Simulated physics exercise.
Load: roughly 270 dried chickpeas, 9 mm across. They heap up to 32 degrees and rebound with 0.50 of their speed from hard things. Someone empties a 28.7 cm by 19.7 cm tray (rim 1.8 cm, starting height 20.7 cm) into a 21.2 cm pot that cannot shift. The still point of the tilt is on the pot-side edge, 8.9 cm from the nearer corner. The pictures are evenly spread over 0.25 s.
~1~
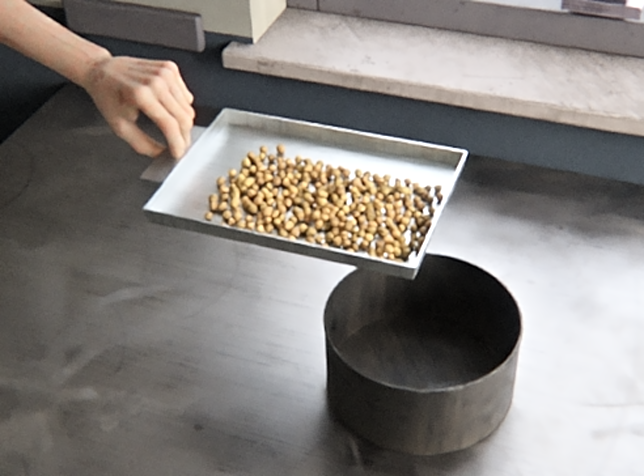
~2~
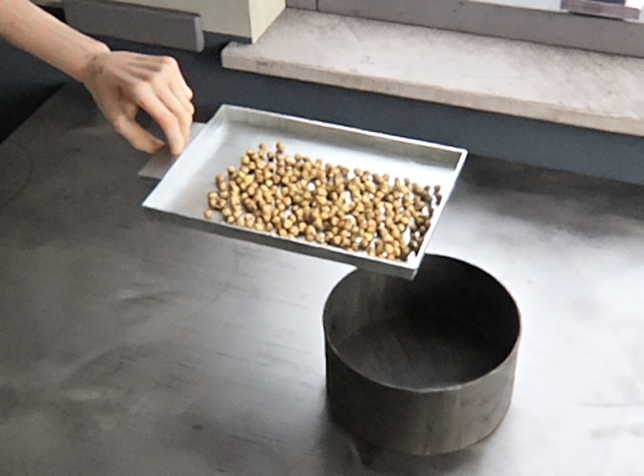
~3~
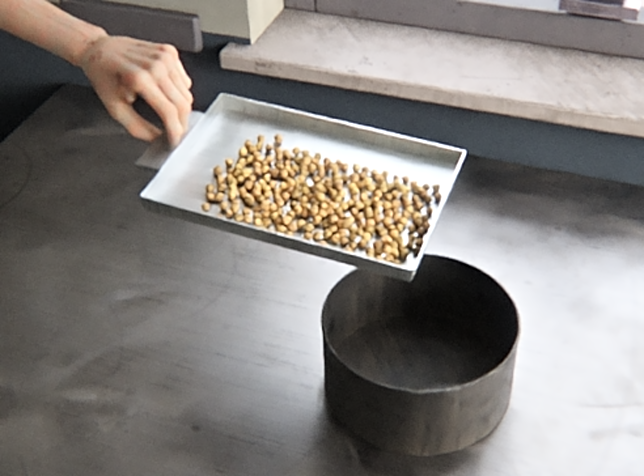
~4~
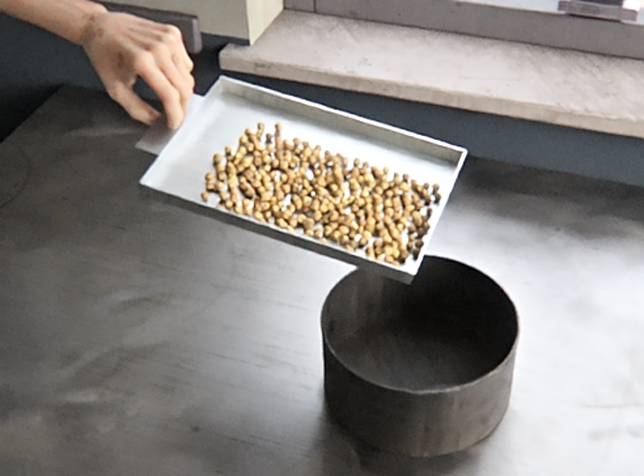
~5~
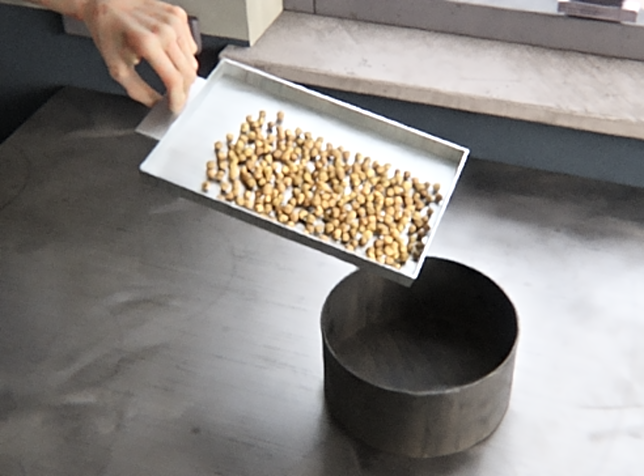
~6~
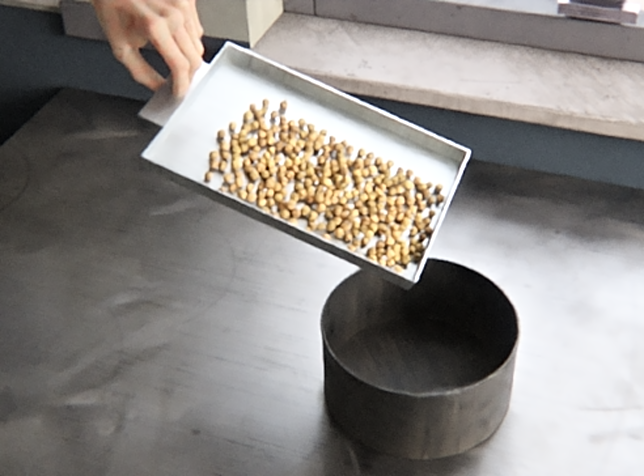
A hand raises the left end of a shallow metal tray of small, round tan pieces, tilting it steadily toward its right edge above a dark round pot, while the pieces stay spread across the tray.
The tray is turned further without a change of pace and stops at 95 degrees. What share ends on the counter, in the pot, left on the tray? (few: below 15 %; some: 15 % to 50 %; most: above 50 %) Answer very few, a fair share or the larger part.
Counter very few, pot the larger part, tray very few.
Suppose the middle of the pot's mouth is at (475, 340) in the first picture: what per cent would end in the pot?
Some 100 per cent.
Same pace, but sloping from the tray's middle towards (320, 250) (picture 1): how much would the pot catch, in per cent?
About 75 per cent.
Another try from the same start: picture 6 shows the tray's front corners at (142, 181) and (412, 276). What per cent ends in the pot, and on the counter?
Pot 95, counter 5.
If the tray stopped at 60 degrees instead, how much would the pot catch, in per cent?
In that case some 0 per cent.
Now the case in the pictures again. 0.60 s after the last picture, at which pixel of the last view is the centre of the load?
At about (410, 203).
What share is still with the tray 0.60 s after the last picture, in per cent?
Roughly 100 per cent.
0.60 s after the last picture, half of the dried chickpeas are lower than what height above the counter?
About 26 cm.
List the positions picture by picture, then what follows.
In the first frame, tray tilt 0 degrees, front corners at (146, 207) and (413, 265); middle of the pieces at (328, 207); pot at (423, 316).
In the second frame, tray tilt 1 degrees, front corners at (145, 204) and (413, 265); middle of the pieces at (328, 206).
In the third frame, tray tilt 4 degrees, front corners at (143, 195) and (412, 268), lowest corner right front; middle of the pieces at (326, 202).
In the fourth frame, tray tilt 9 degrees, front corners at (142, 182) and (412, 271), lowest corner right front; middle of the pieces at (327, 197).
In the fifth frame, tray tilt 14 degrees, front corners at (143, 168) and (413, 275), lowest corner right front; middle of the pieces at (328, 192).
In the sixth frame, tray tilt 19 degrees, front corners at (145, 155) and (414, 279), lowest corner right front; middle of the pieces at (331, 188); pot at (420, 320).
Then, 0.36 s after the last picture, tilt 56 degrees; the tray holds 100 %, the pot 0 %.
Then, 0.60 s after the last picture, tilt 80 degrees; the tray holds 100 %, the pot 0 %.
Then, 0.96 s after the last picture, tilt 95 degrees; the tray holds 20 %, the pot 65 %.
In the end, counter 5 %, pot 90 %, tray 0 %.
